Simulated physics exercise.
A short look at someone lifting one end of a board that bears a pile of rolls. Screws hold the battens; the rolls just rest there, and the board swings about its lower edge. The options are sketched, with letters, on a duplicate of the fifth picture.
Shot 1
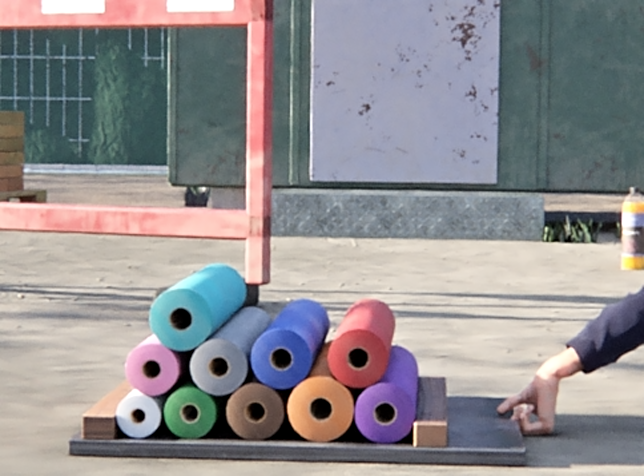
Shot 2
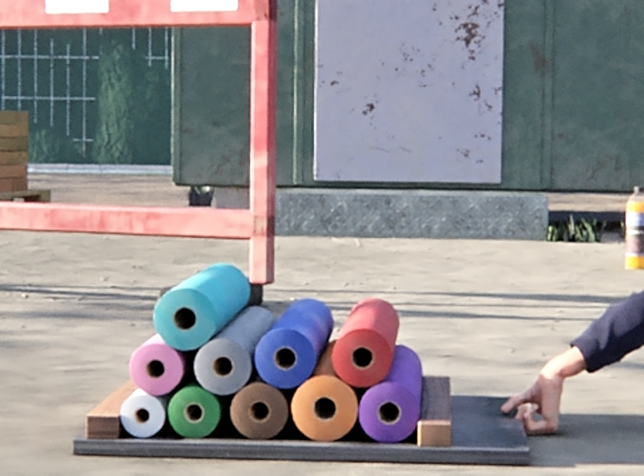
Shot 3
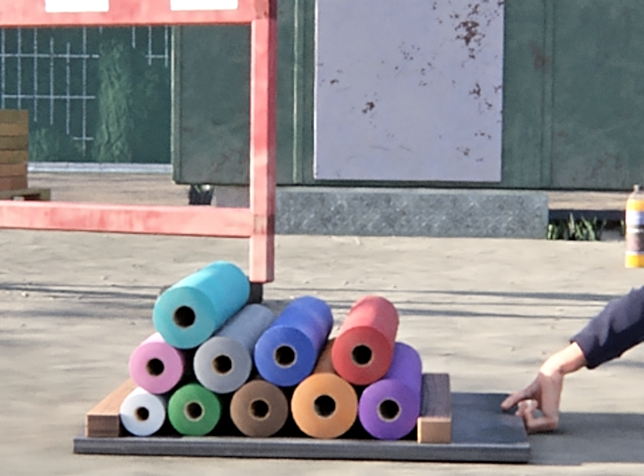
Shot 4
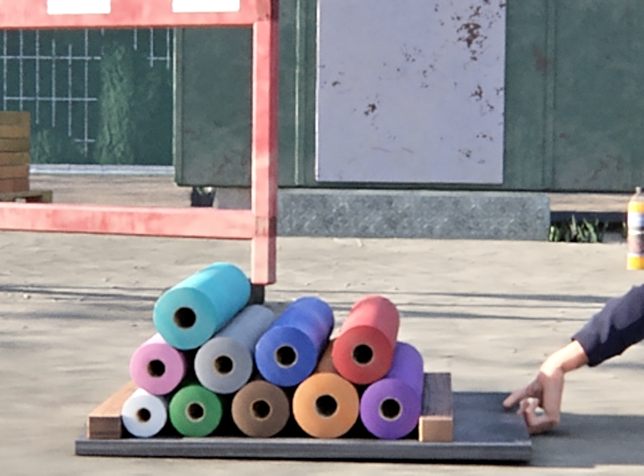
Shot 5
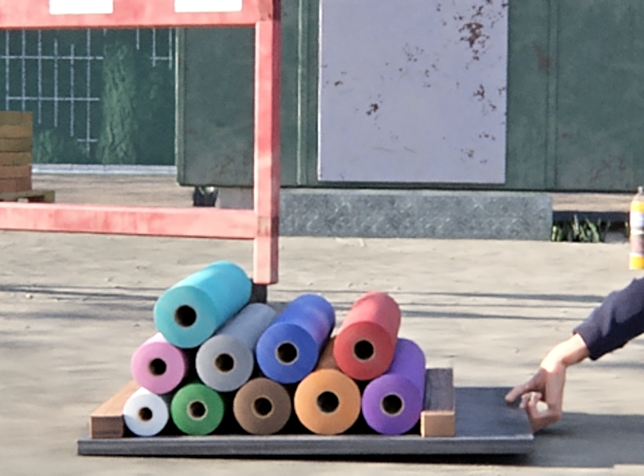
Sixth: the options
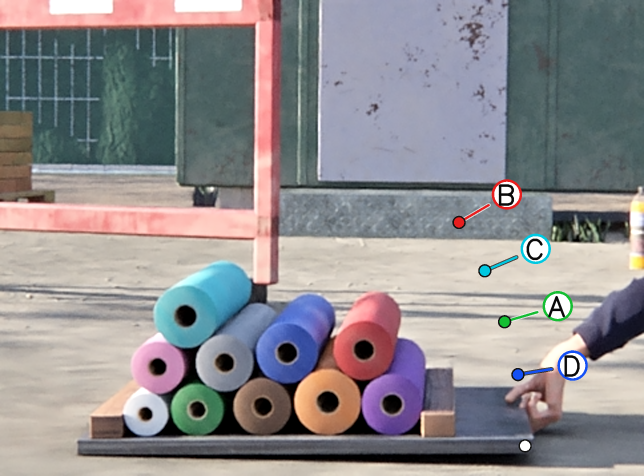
At the start, nine coloured rolls lie stacked between two wooden battens on a dark board on the ground, while a hand at the right touches the board's end. The hand then raises that end very slightly, and the rolls keep their places in the stack.
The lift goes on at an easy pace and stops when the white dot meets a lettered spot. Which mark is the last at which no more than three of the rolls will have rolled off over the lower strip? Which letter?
Lift it to A and no more.
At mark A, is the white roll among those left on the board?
Yes.
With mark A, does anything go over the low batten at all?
Yes.
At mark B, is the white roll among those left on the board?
The white roll: Yes.
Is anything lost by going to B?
At B: Yes.
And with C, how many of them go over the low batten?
With C, four.
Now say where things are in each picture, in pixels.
In the first frame, blue roll (282, 359); grey roll (219, 367); pink roll (152, 369).
In the second frame, pink roll (156, 368); turquoise roll (186, 319).
In the third frame, board (312, 410); purple roll (389, 410); green roll (194, 410).
In the fourth frame, board (314, 410); green roll (196, 411).
In the fifth frame, board (316, 407); white roll (146, 414); green roll (198, 410).
On the copy, A at (505, 321); B at (459, 222); C at (485, 271); D at (518, 375); the white dot at (525, 446).
On A. First, board at 13°.
Then, board at 18°.
Finally, board at 18°, three over the low batten (grey, pink, turquoise).
By contrast, B four over the low batten (blue, grey, pink, turquoise); C four over the low batten (blue, grey, pink, turquoise); D none over the low batten.
